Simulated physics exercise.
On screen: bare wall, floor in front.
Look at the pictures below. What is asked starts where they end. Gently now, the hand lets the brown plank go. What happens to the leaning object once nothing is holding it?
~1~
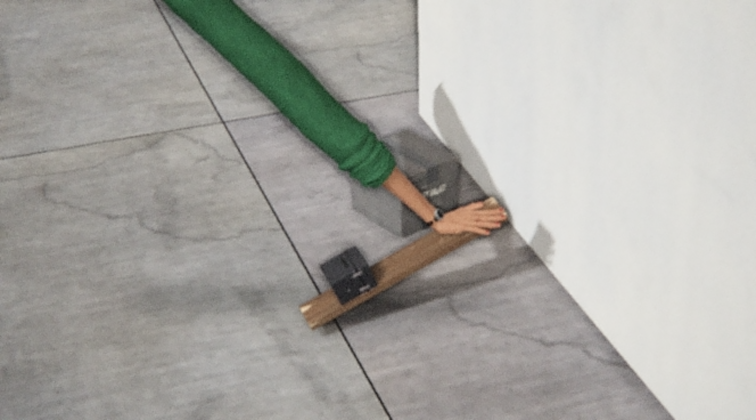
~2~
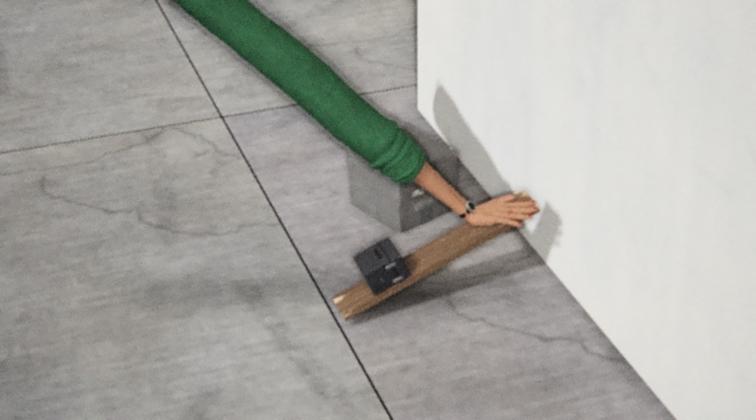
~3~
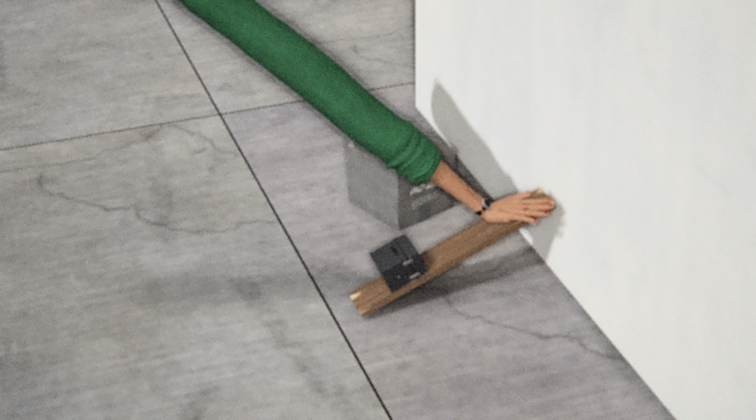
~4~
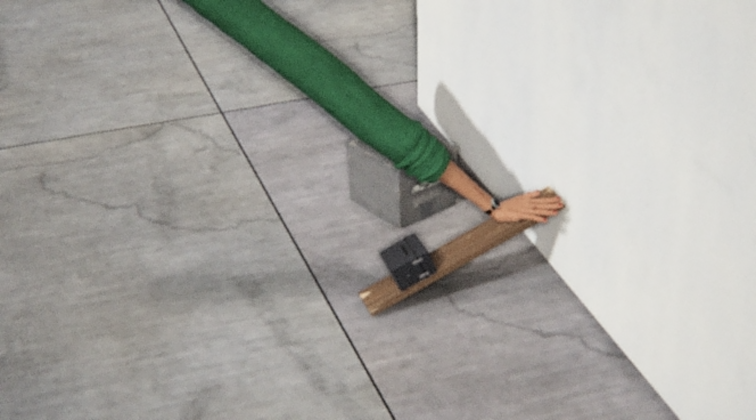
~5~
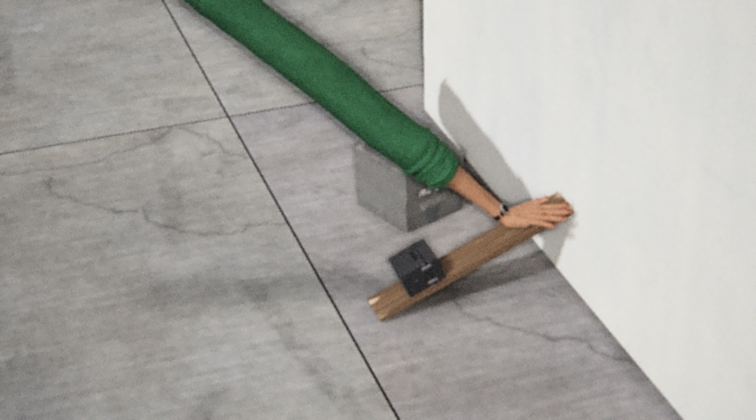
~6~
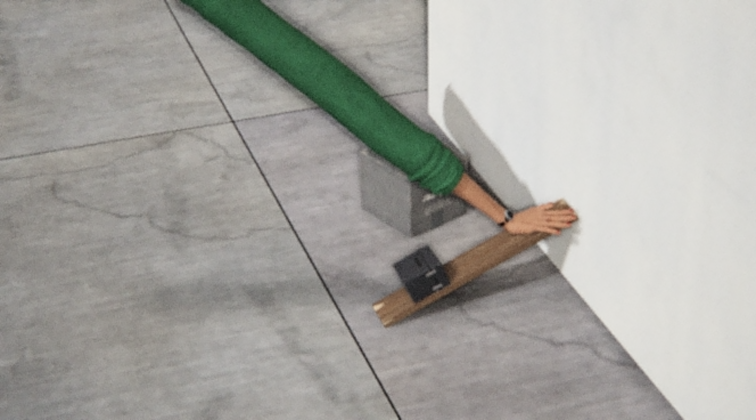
The leaning object comes down.
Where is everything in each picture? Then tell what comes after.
On its way; brown plank (403, 263); grey box (405, 183), in the first frame.
On its way; brown plank (436, 254); grey box (403, 178), in the second frame.
On its way; brown plank (452, 251); grey box (401, 176), in the third frame.
On its way; brown plank (462, 250); grey box (403, 174), in the fourth frame.
Propped up under the hand; brown plank (470, 256); grey box (409, 178), in the fifth frame.
Propped up under the hand; brown plank (475, 262); grey box (414, 183), in the sixth frame.
Then, 0.30 s past the last view, brown plank leaning 18° more than when let go near (467, 293).
Then, 0.50 s past the last view, brown plank leaning 22° more than when let go near (465, 299).
Then, 2.00 s past the last view, brown plank resting near (465, 300).
Finally, moved from the start, brown plank; grey box still in place. Final places as the last picture's camera would see them, brown plank near (466, 298). The plank slides down.
